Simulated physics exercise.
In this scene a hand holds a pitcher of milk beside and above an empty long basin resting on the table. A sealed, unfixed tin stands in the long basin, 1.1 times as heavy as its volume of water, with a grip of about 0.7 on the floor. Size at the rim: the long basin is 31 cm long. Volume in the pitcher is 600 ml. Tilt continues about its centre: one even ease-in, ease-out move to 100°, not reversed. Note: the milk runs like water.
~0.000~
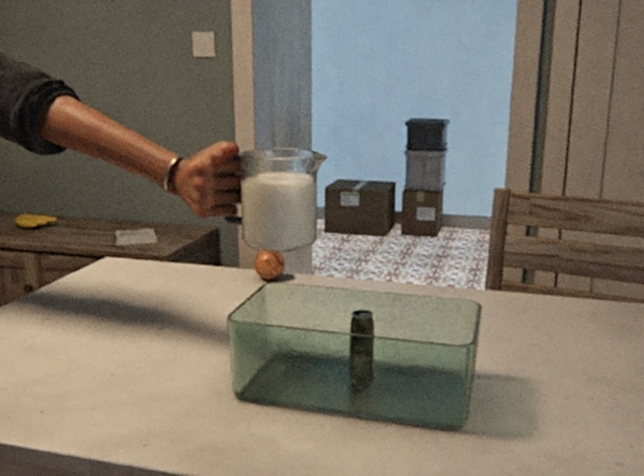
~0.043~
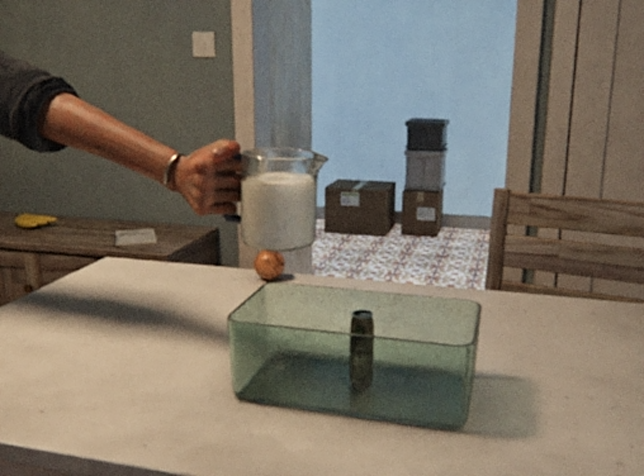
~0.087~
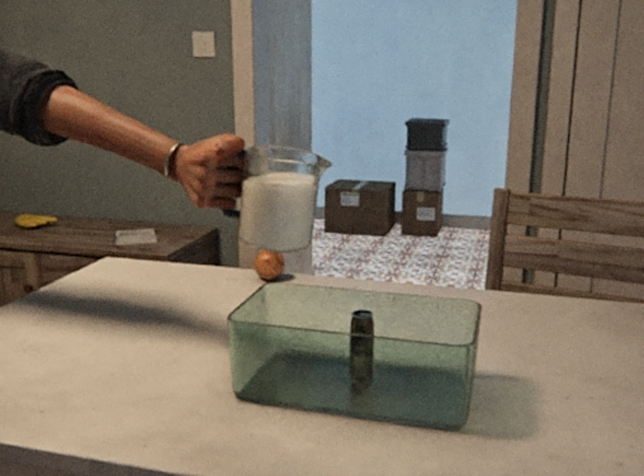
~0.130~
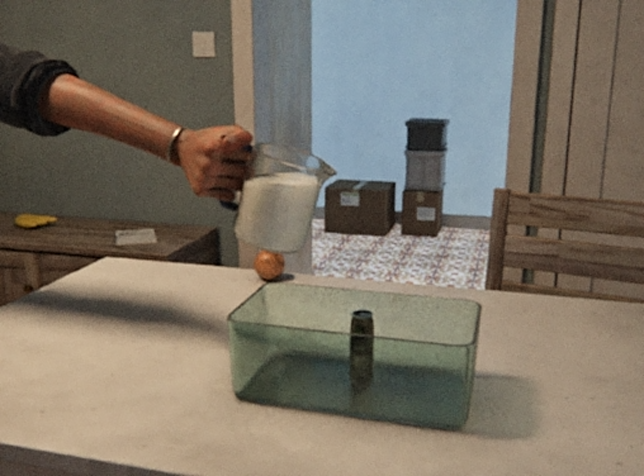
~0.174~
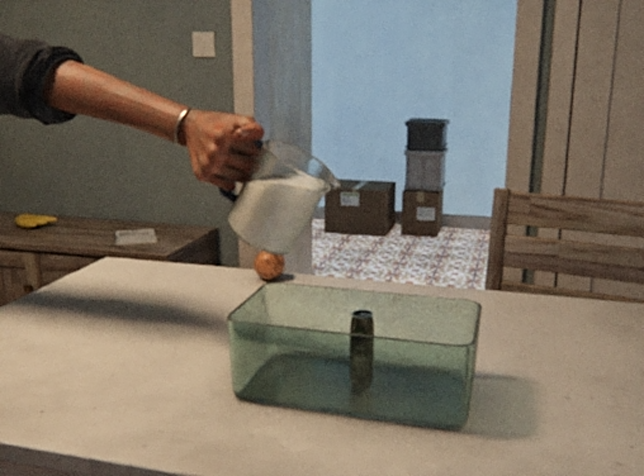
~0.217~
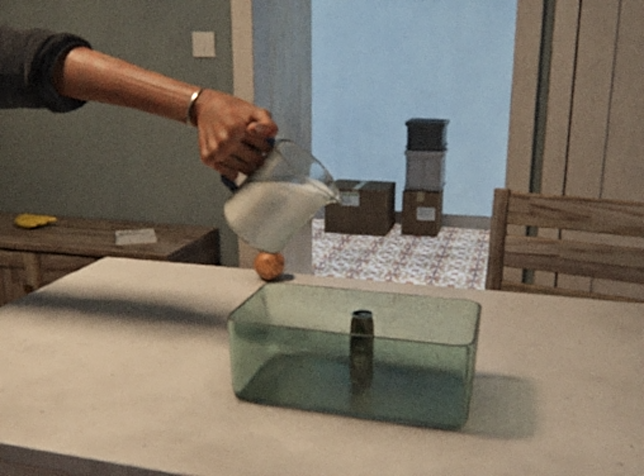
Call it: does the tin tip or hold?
It holds.
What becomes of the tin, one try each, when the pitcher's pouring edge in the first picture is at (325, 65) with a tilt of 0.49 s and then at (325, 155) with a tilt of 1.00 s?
The tin stays vertical the first time and stays vertical the second time.
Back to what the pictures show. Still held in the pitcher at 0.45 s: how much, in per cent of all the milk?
Fraction remaining: Approx. 62 per cent.
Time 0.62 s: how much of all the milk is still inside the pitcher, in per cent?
Roughly 24 per cent.
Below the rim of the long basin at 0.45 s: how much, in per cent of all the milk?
Estimate - around 9 in a hundred parts.
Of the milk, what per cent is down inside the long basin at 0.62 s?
I'd say roughly 56 in a hundred of it.
By 0.45 s the tilt is 98° and 62 per cent is still to pour; the tin stands where it began.
By 0.62 s the tilt is 100° and 23 per cent is still to pour; the tin stands where it began.
By 0.80 s the tilt is 100° and 8 per cent is still to pour; the tin stands where it began.
By 0.99 s the tilt is 100° and 2 per cent is still to pour; the tin stands where it began.
At rest the tin stands where it began.
